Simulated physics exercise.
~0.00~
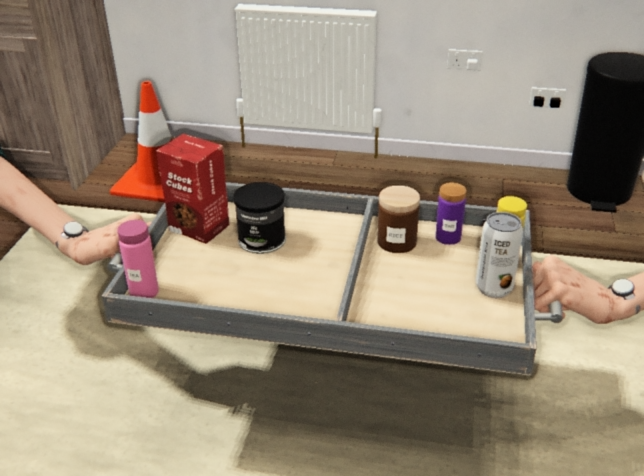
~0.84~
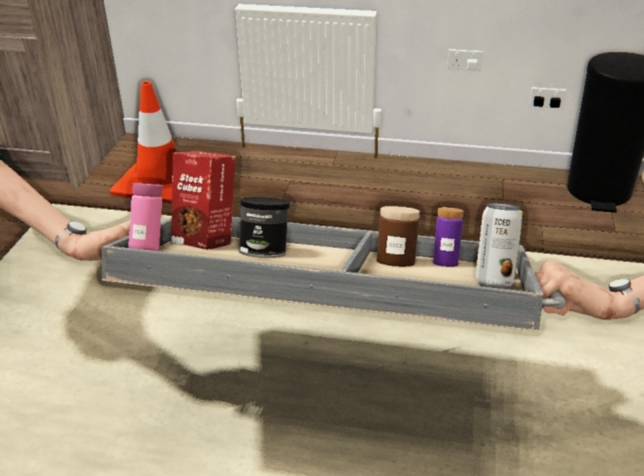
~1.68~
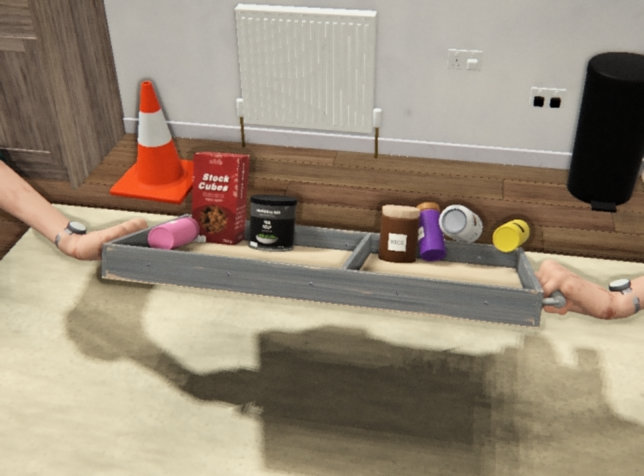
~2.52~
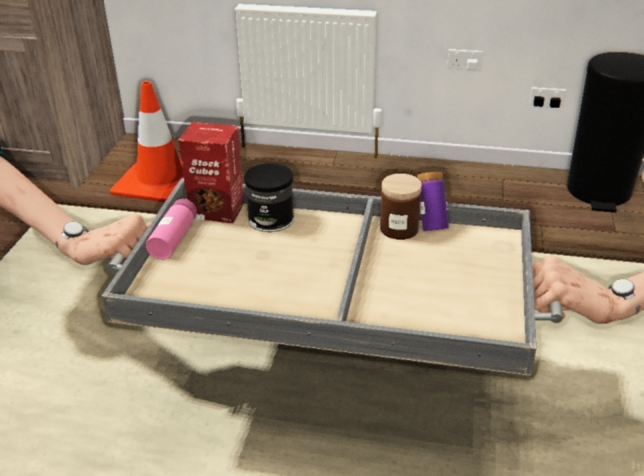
Hand-held tray tipping away and levelling back, spilling a white can and yellow shaker off its far side and toppling a pink shaker.
